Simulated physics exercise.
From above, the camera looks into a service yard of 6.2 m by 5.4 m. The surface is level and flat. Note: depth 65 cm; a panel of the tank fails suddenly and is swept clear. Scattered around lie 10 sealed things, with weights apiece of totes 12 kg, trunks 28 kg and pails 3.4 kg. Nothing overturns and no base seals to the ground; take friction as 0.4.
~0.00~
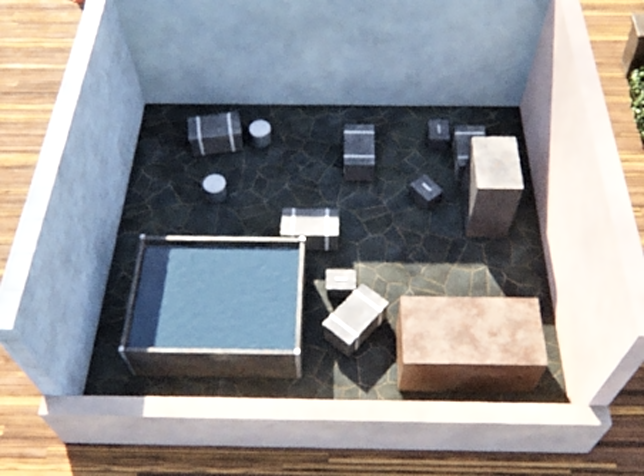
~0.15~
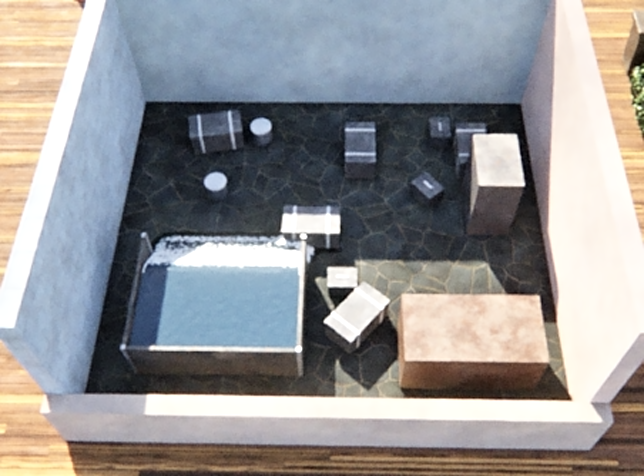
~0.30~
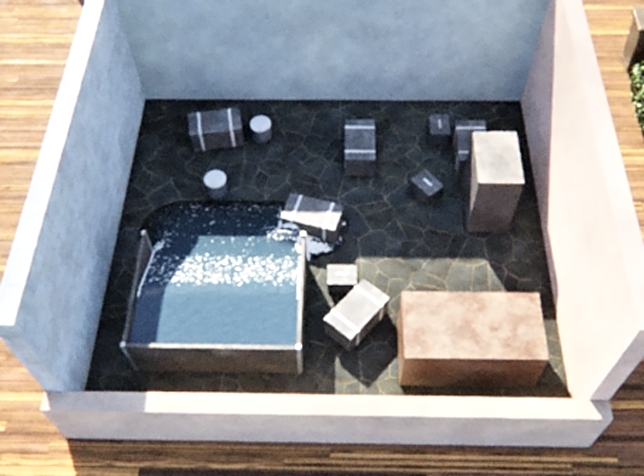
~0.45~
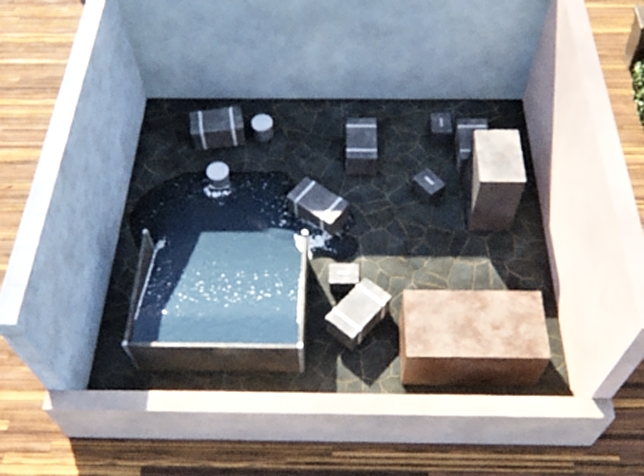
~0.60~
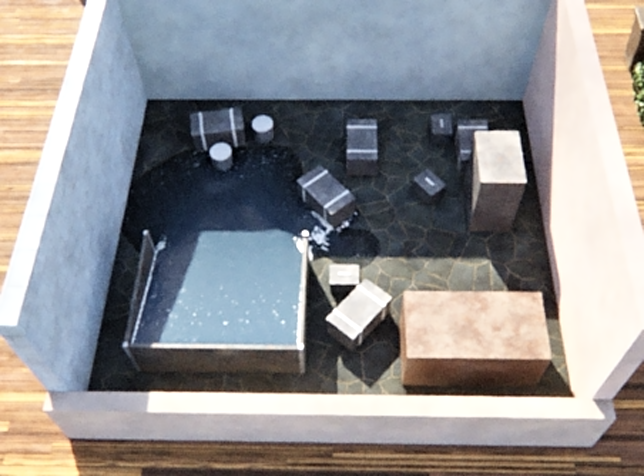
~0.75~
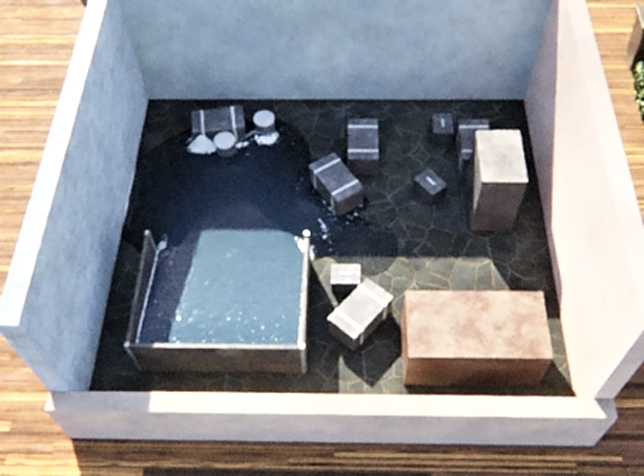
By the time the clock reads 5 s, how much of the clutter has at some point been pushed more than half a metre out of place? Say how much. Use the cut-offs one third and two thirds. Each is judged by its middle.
Two thirds or more.
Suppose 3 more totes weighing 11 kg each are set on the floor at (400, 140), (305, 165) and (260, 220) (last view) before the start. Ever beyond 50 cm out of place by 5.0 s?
Reading them off in order: Clears the mark, clears the mark, clears the mark.
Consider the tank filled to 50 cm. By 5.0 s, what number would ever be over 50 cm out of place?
That would give 5.
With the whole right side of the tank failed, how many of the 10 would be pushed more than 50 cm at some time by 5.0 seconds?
Then the count would be 4.
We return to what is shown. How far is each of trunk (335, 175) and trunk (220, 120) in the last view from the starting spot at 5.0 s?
Going in order, that's 300 cm for one and 140 cm for the other.
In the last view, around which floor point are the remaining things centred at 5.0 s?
They average out to somewhere around (428, 181).
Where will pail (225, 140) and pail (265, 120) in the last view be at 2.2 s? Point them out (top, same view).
They should sit about (253, 102) and (294, 81) in the last view.
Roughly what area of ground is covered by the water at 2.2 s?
Roughly 18 m2 of it is wet.
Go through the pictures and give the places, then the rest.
A trunk at (310, 222) rests on the ground; a pail at (214, 183) rests on the ground; water covers 3.4 m2; 0 of 10 have shifted, in the first frame.
A trunk at (311, 219), on the bottom; a pail at (215, 181) rests on the ground; 4.5 m2 under water; 0 of 10 have shifted, in the second frame.
A trunk at (312, 211), on the bottom, 10 cm from its start; a pail at (215, 179), on the bottom; 5.7 m2 under water; 1 of 10 have shifted, in the third frame.
A trunk at (318, 200) rests on the ground, 29 cm from its start; a pail at (218, 171) rests on the ground, 13 cm from its start; 7.1 m2 under water; 2 of 10 have shifted, in the fourth frame.
A trunk at (326, 189) rests on the ground, 52 cm from its start; a pail at (221, 151), on the bottom, 52 cm from its start; 8.9 m2 under water; 2 of 10 have shifted, in the fifth frame.
A trunk at (336, 177) rests on the ground, 78 cm from its start; a pail at (225, 140), afloat, 72 cm from its start; 10.5 m2 under water; 3 of 10 have shifted, in the sixth frame.
After 1.1 s 4 of 10 are over 50 cm from their spots; 2 afloat.
After 2.2 s 5 of 10 are over 50 cm from their spots; 3 afloat.
After 3.5 s 6 of 10 are over 50 cm from their spots; 5 afloat.
After 5.0 s 8 of 10 are over 50 cm from their spots, and 8 have been at some point; 7 afloat.
